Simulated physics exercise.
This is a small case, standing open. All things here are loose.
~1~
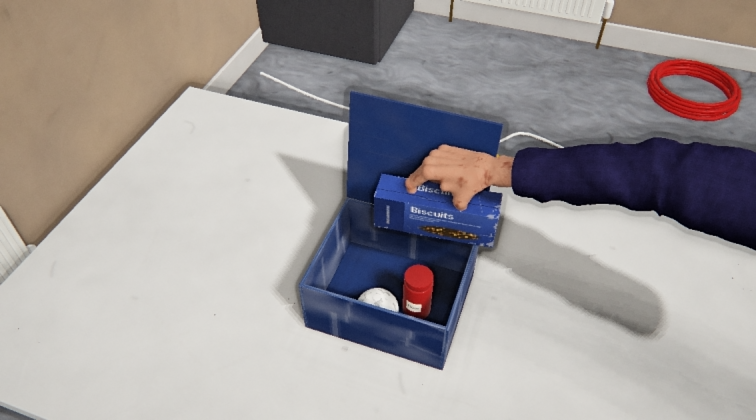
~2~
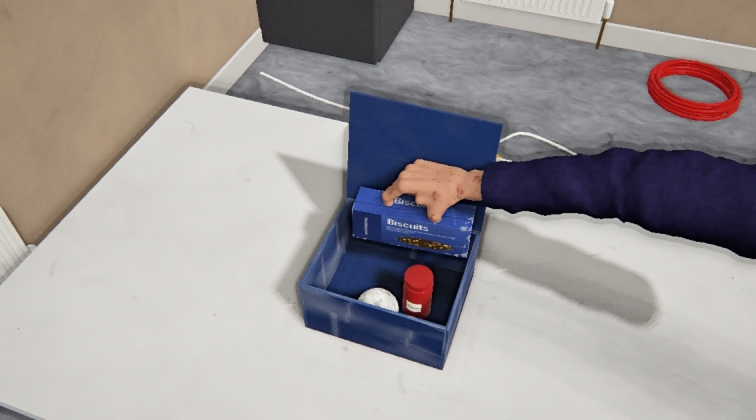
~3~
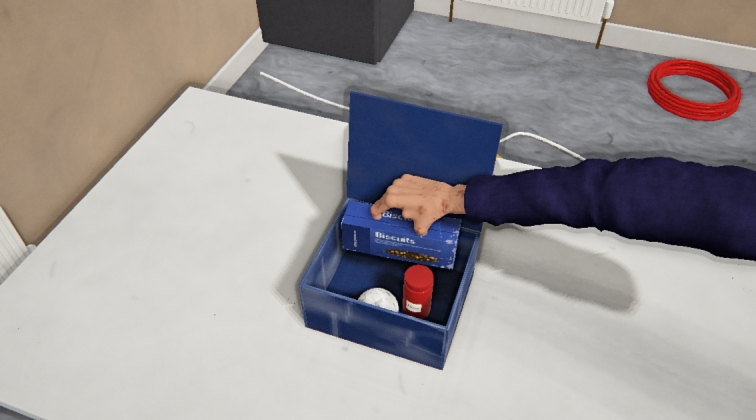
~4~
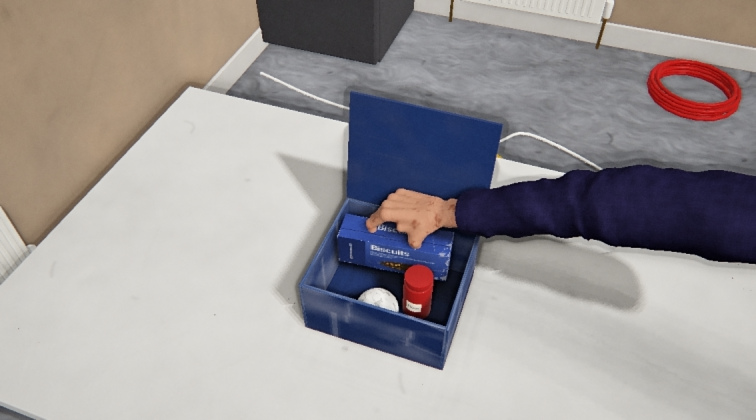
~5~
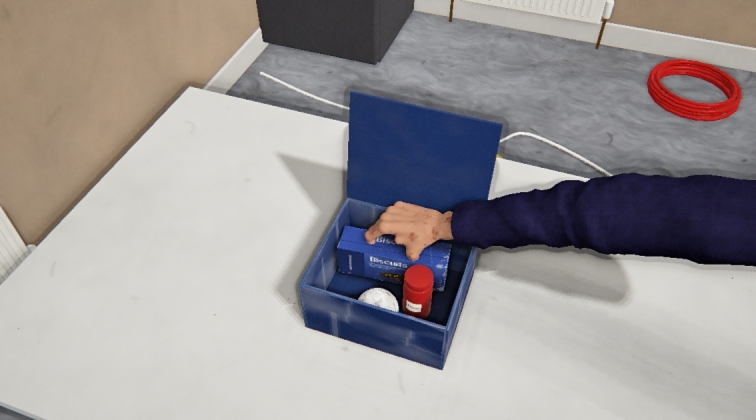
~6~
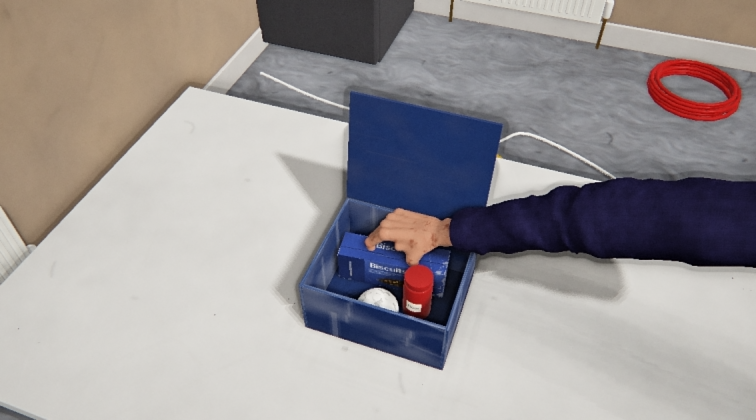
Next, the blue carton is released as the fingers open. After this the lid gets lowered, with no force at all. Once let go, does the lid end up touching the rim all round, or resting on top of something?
The lid ends up touching the rim all round.
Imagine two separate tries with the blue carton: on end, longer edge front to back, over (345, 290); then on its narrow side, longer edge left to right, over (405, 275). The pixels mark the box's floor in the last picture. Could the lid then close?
First try: The lid stays propped open; second try: The lid comes down fully.
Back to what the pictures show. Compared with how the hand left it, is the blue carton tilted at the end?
Result: The blue carton remains as it was set.
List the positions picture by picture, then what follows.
On its way; blue carton (437, 210); red shaker (418, 293), in the first frame.
On its way; blue carton (413, 222); red shaker (418, 293), in the second frame.
On its way; blue carton (400, 234); red shaker (418, 293), in the third frame.
On its way; blue carton (396, 247); red shaker (418, 293), in the fourth frame.
On its way; blue carton (394, 258); red shaker (418, 293), in the fifth frame.
Put in, still held; blue carton (393, 264); red shaker (418, 293), in the sixth frame.
Then, 1.50 s after the last picture, lid 67° above the rim.
Then, 1.80 s after the last picture, lid 33° above the rim.
At rest, lid shut; all 3 in place. Seen from the same camera at the end, blue carton near (393, 265).
